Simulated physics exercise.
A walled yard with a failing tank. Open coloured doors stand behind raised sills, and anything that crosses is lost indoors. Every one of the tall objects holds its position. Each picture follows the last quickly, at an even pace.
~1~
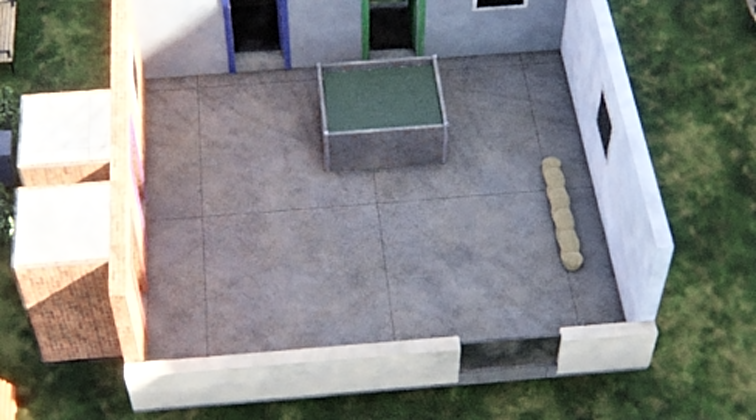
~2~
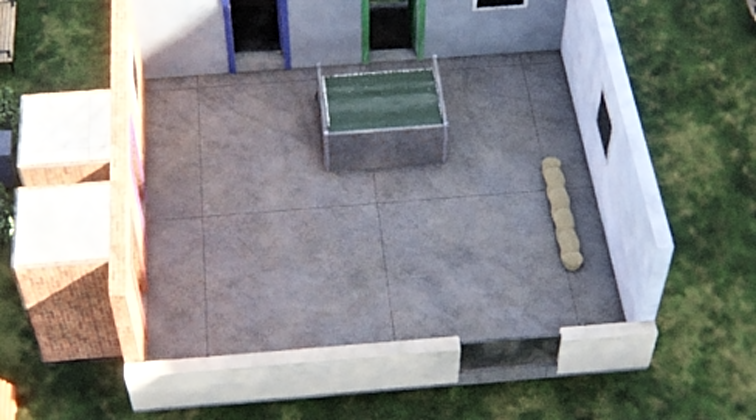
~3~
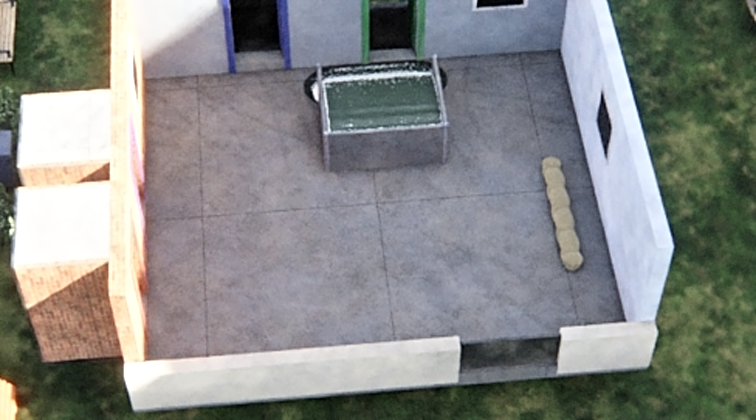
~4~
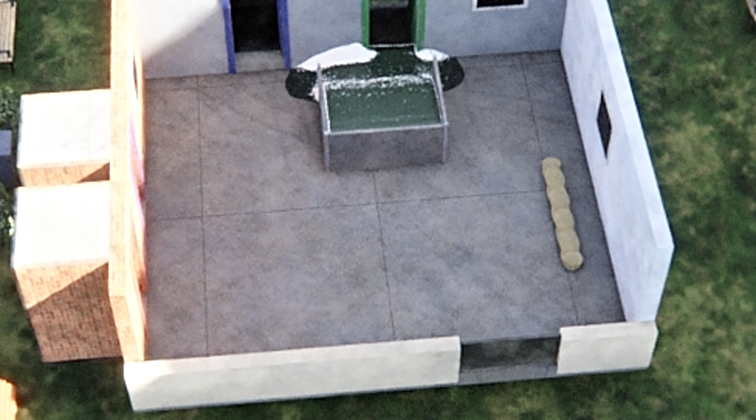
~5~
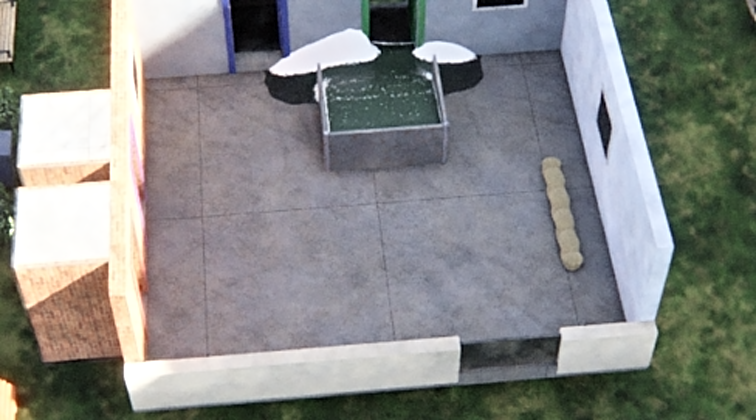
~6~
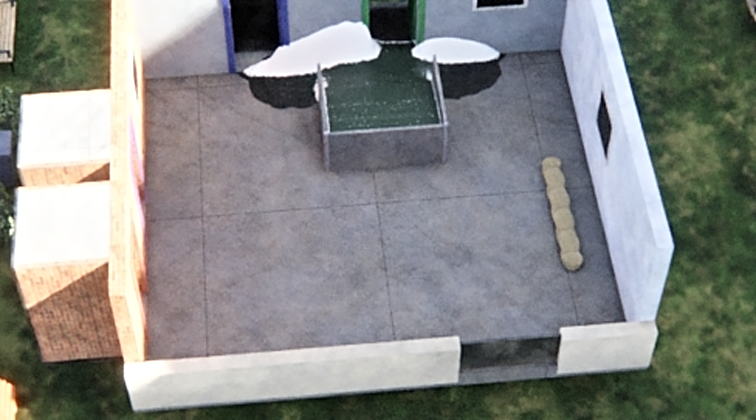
Walled yard with blue and green doorways, an open tank spilling foamy dark water from its far side, spreading left and right.
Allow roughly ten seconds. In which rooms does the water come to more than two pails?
Behind the purple door, two pails or fewer; behind the blue door, two pails or fewer; behind the green door, more than two pails; behind the red door, two pails or fewer.
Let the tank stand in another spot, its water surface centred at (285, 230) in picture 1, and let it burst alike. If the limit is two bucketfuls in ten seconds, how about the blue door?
Blue door: Past the limit.
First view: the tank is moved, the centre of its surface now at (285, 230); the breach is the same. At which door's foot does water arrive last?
The red-painted one comes last.
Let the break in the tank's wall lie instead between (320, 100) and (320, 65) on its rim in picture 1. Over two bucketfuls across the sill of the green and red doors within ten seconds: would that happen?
The green door falls short, the red door exceeds the limit.
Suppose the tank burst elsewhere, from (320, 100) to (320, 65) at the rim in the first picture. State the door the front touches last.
Answer: The one in green.
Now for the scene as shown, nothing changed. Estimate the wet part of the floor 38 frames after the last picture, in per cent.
I'd say 75 per cent.
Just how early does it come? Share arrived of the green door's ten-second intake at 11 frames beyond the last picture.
My estimate is close to 80 per cent.
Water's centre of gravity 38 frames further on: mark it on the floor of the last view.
Near (356, 182).
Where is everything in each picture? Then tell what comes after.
The open tank at (381, 98) is whole and still, in the first picture.
The front is at a hidden place, out from the gap on the open tank's far side, in the second picture.
The front is at (440, 73), out from the gap on the open tank's far side, in the third picture.
The front is at (450, 58), out from the gap on the open tank's far side, in the fourth picture.
Water pours out on the open tank's far side and has run to (476, 56), in the fifth picture.
The front is at (501, 55), out from the gap on the open tank's far side, in the sixth picture.
A moment on, water covers 15 % of the floor; the purple door not reached, the blue door under two buckets in, the green door far over two buckets in, the red door not reached.
Next, water covers 25 % of the floor; the purple door wet at the sill, nothing in, the blue door under two buckets in, the green door far over two buckets in, the red door not reached.
Then, water covers 35 % of the floor; the purple door wet at the sill, nothing in, the blue door under two buckets in, the green door far over two buckets in, the red door wet at the sill, nothing in.
Later, water covers 75 % of the floor; the purple door wet at the sill, nothing in, the blue door under two buckets in, the green door far over two buckets in, the red door wet at the sill, nothing in.
In the end, water covers 90 % of the floor; the purple door wet at the sill, nothing in, the blue door under two buckets in, the green door far over two buckets in, the red door under two buckets in.
